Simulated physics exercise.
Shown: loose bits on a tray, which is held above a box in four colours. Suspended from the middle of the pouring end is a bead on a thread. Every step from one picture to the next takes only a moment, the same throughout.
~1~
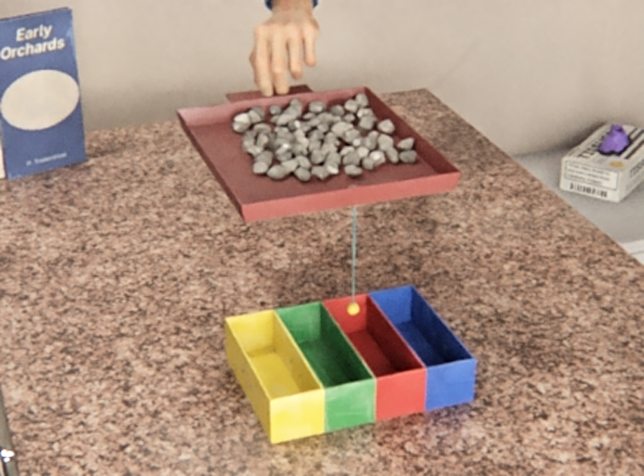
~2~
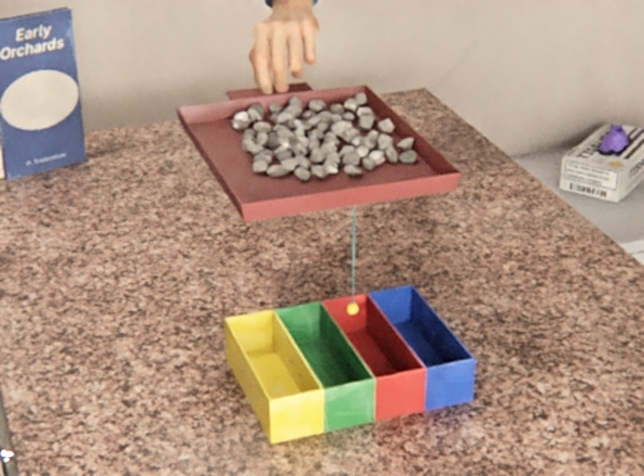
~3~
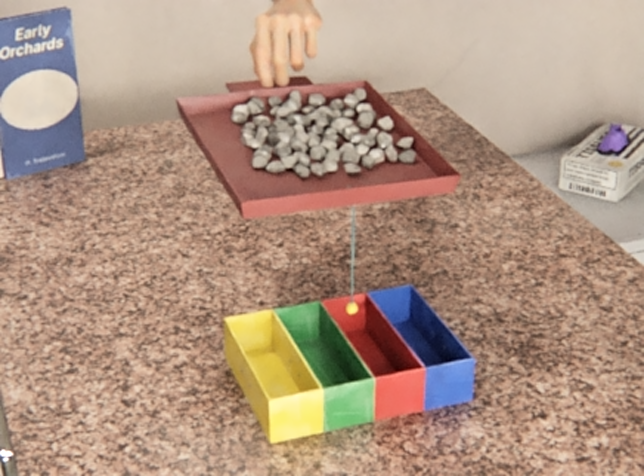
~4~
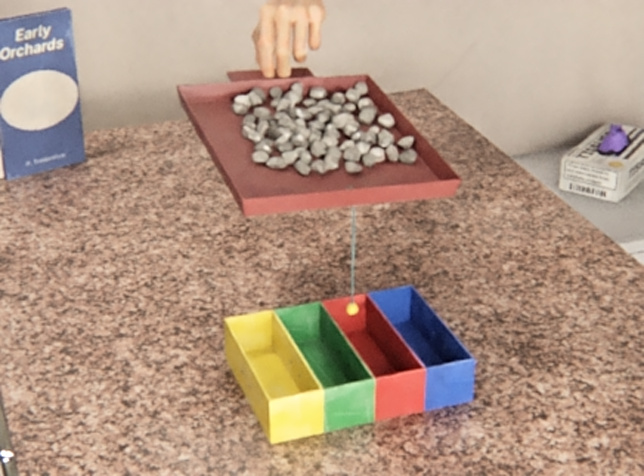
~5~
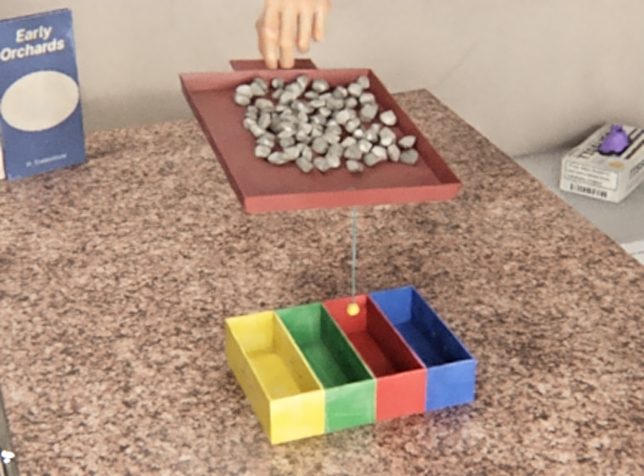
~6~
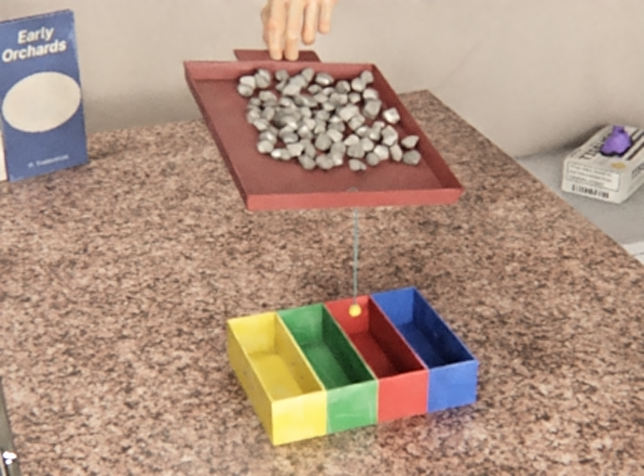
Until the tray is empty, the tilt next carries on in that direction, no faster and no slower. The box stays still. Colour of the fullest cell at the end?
Blue.
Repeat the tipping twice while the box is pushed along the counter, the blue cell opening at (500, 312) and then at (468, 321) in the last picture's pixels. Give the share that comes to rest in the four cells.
Near 100 % and 90 %.
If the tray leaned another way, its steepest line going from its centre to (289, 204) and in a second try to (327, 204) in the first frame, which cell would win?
Case 1 goes to the cell in yellow, case 2 to the cell in yellow.
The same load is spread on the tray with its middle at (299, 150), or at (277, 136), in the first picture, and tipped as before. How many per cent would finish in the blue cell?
Close to 40 in a hundred, then close to 40 in a hundred.
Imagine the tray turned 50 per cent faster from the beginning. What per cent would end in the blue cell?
That works out at some 30 per cent.
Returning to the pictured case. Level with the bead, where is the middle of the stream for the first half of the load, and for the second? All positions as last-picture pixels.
The leading part at (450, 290), the rest of it at (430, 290).
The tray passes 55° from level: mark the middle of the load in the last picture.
The load's middle is around (403, 149).
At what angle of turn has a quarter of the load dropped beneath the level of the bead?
I'd say close to 85 degrees.
Soon after the last picture, tray tipped steeply; all on the tray.
A little later, tray tipped right over; about a third on the tray; a small part in the blue cell; about half falling or outside the box.
Later still, tray tipped past a quarter turn; about a third in the blue cell; about two thirds falling or outside the box.
At rest, tray tipped past a quarter turn; about a third in the blue cell; none in the yellow cell; none in the green cell; none in the red cell; about two thirds outside the box.
